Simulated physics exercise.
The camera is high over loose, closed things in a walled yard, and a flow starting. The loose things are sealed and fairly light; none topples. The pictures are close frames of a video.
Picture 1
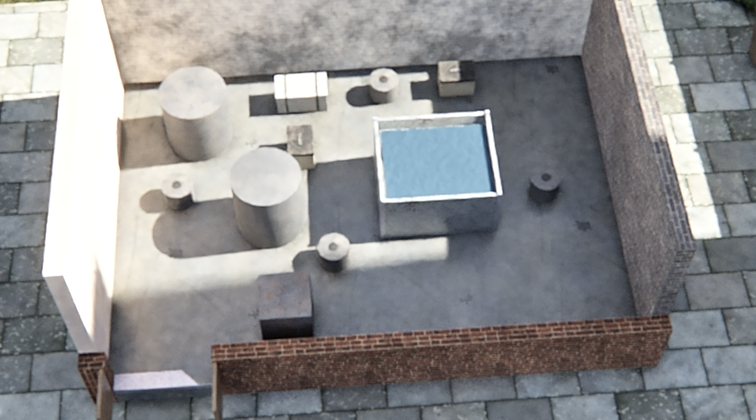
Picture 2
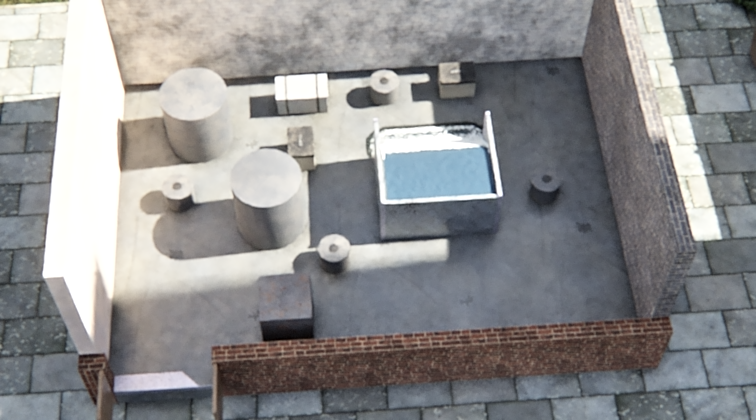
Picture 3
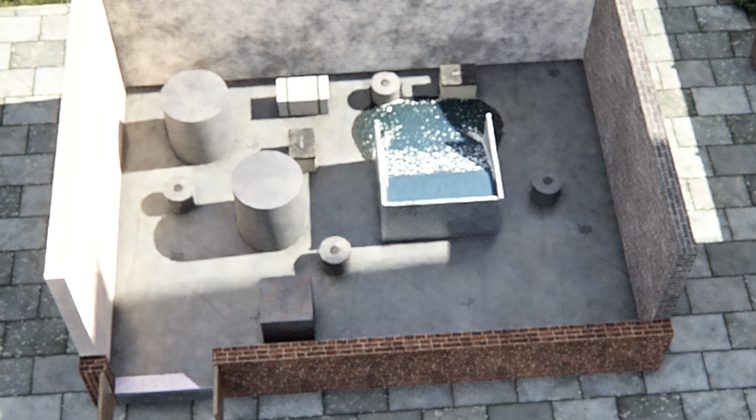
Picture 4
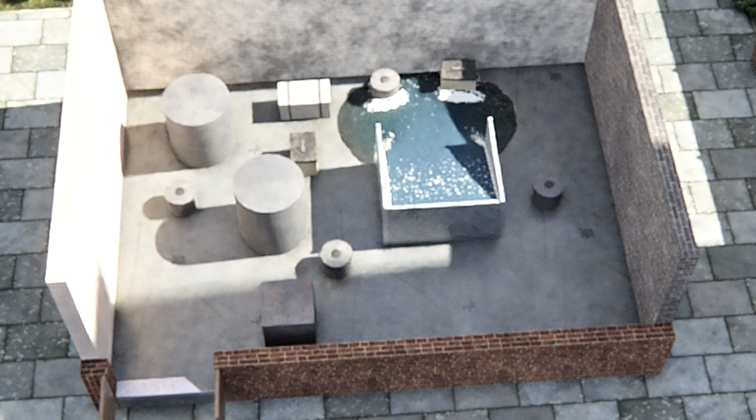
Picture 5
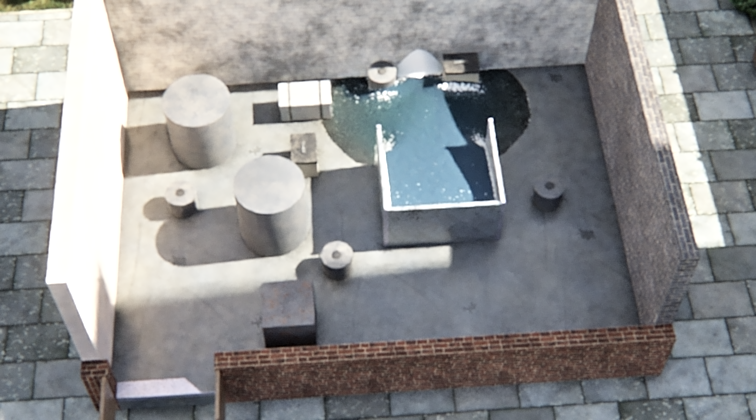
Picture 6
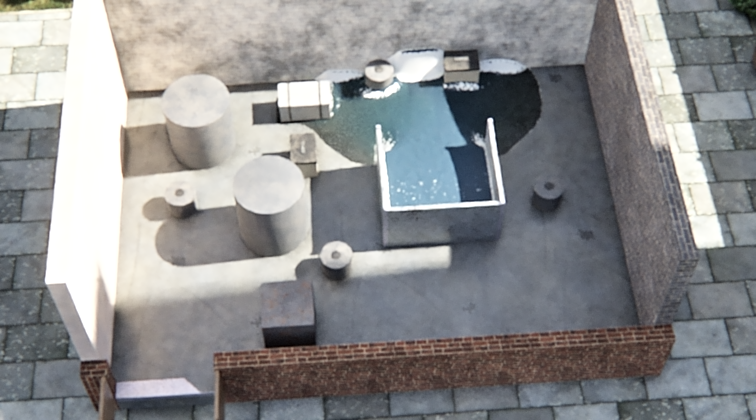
Blue water pours from the back of a white-rimmed square tank in a walled yard of grey concrete, seen from high above, with brick along the front and paving outside. Pale round drums and small blocks stand to the left, a dark box near the front. The water drops inside the tank, spreads in a foaming, dark pool to the rear wall, and slightly shifts a small round tub and a box there.
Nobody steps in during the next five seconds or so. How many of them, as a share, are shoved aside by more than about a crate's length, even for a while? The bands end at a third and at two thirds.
That comes to at least two thirds.
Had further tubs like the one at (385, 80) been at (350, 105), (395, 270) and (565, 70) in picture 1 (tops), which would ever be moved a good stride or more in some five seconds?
In that order: Moved that far, under that, pushed that far.
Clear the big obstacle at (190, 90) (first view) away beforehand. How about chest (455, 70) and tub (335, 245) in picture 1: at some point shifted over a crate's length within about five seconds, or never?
In turn: Pushed that far, no.
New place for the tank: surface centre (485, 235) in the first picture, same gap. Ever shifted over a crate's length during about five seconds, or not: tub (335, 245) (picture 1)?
My call: Never so far.
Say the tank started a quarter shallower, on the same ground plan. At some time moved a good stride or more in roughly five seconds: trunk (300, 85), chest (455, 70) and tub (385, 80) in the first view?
One after the other: That far or more, pushed that far, moved that far.
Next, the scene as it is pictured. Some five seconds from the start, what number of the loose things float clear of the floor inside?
That makes 0.
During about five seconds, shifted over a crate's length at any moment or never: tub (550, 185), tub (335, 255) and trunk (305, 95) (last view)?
In that order: Moved that far, short of that, that far or more.
A moment on, 1 of 7 are well off their spots; 2 afloat.
Next, 3 of 7 are well off their spots; 2 afloat.
Later, 4 of 7 are well off their spots; 2 afloat.
In the end, 6 of 7 are well off their spots, and 6 have been at some point; 0 afloat.
